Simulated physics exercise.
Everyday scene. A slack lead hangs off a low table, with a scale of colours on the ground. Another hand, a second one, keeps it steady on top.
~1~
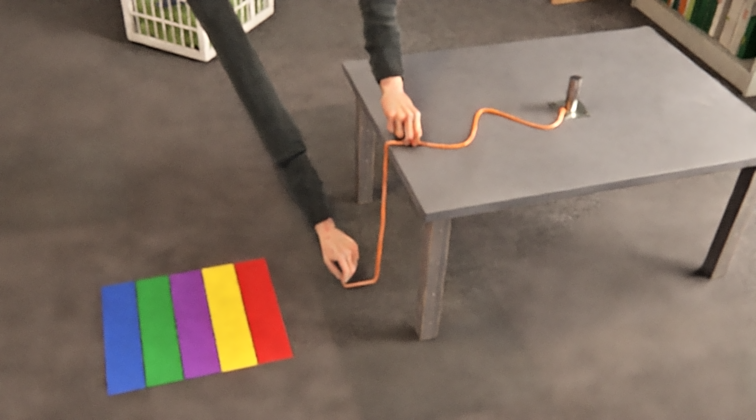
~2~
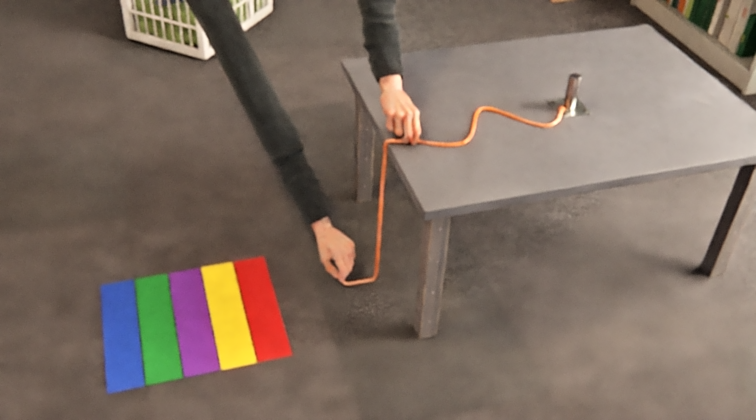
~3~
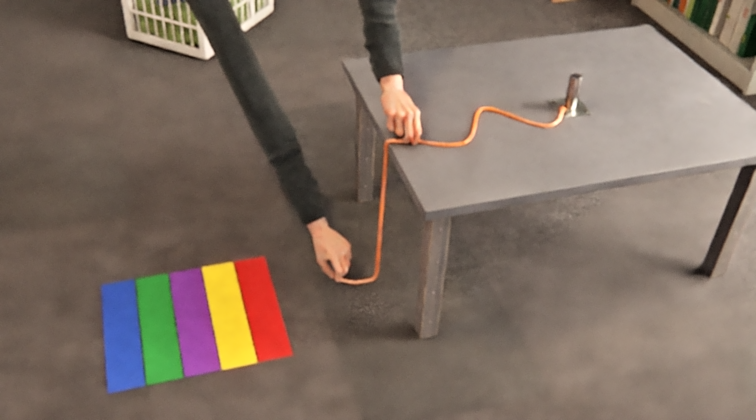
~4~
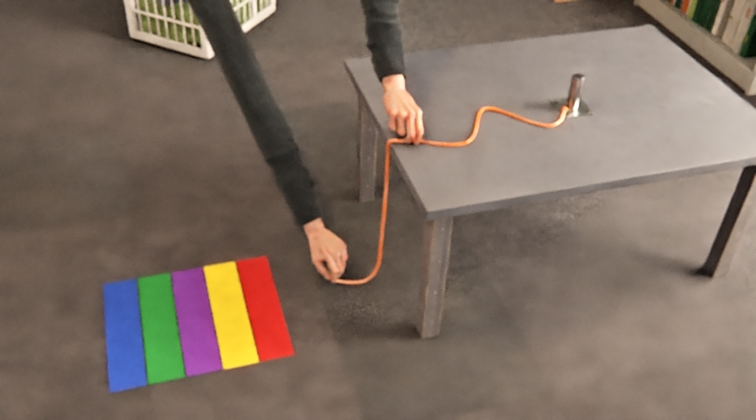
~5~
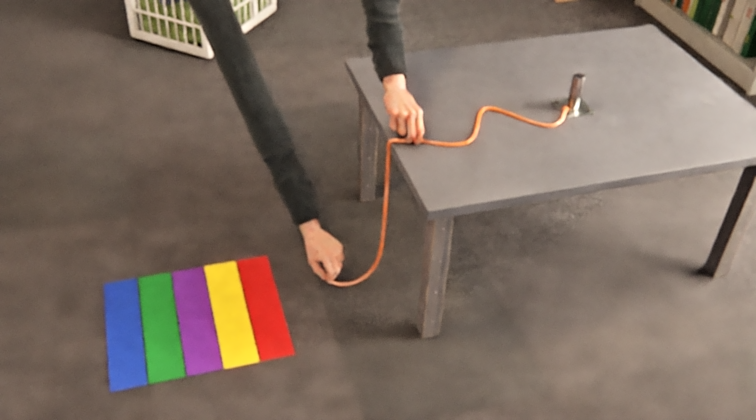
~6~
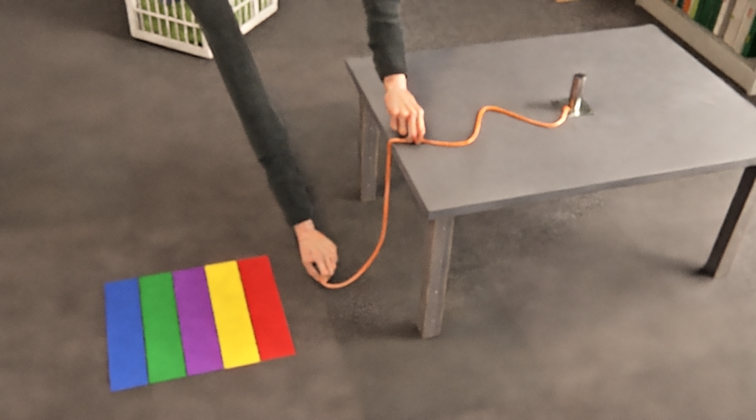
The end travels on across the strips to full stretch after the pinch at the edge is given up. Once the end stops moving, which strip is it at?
It is at the green strip.
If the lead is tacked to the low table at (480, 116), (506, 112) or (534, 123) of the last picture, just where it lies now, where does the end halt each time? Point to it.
Roughly (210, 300), (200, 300) and (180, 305), in that order.
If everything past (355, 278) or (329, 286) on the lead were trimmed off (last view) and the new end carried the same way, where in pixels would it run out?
In turn, (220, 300) for the first and (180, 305) for the second.
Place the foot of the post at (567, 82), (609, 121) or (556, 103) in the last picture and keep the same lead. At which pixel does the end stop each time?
Per try, approx.: (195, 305); (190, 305); (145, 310).
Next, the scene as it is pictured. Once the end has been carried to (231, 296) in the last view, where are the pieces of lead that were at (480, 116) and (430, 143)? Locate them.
The two spots land somewhere near (453, 129) and (382, 160).
Soon after, end near (231, 296); over yellow.
After that, end near (188, 304); over purple.
At the stop, end near (163, 308); over green. It halts on the green strip.
